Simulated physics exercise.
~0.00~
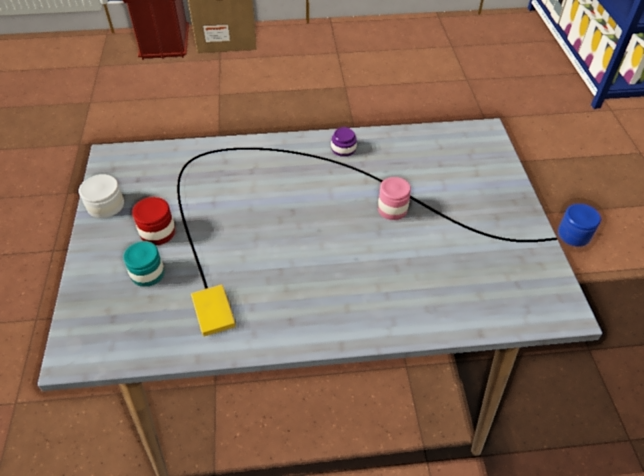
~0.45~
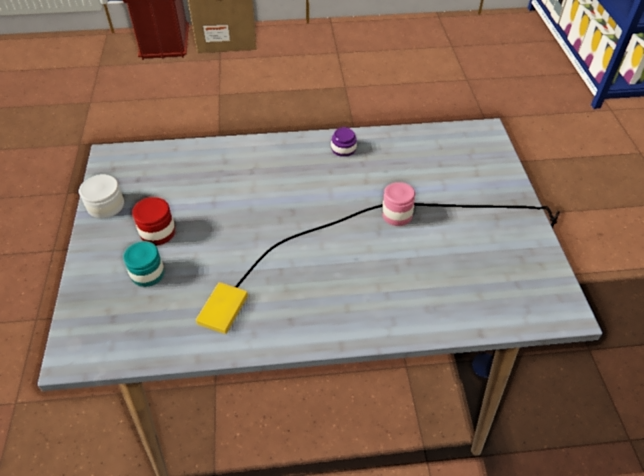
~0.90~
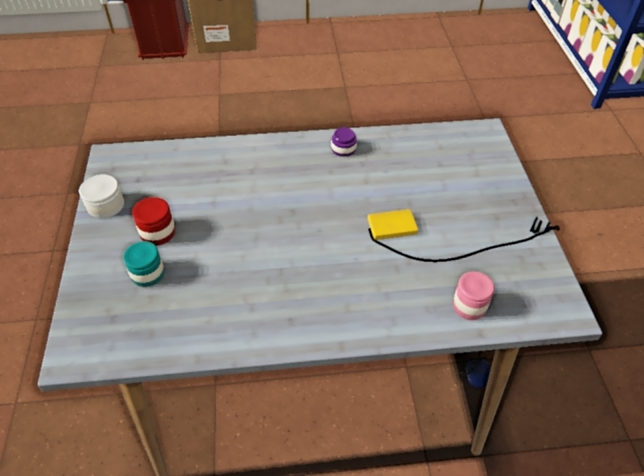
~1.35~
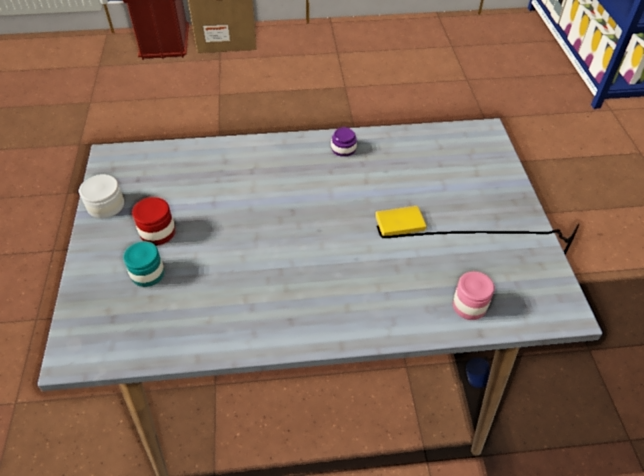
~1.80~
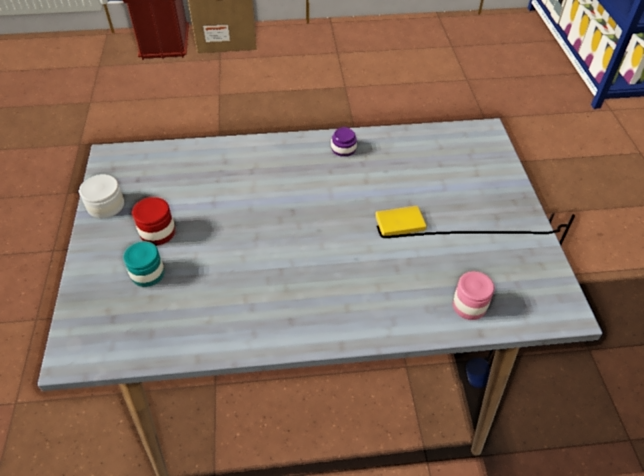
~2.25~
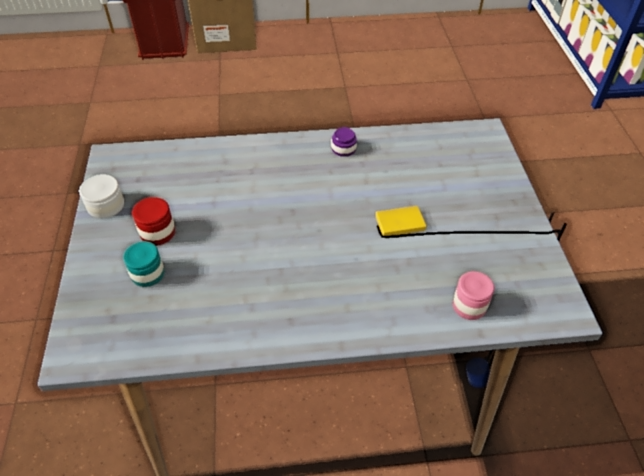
A blue speaker at the right edge of a pale wooden table, seen from above at an angle, is joined by a black cable to a yellow phone near the front left. White, red and teal containers stand at the left, a purple jar at the back and a pink canister right of centre. The speaker drops below the edge, and the cable pulls tight against the pink canister. The phone slides far to the right while the canister shifts toward the front right. The phone stops right of centre, still on the table, with the cable stretched to the edge.
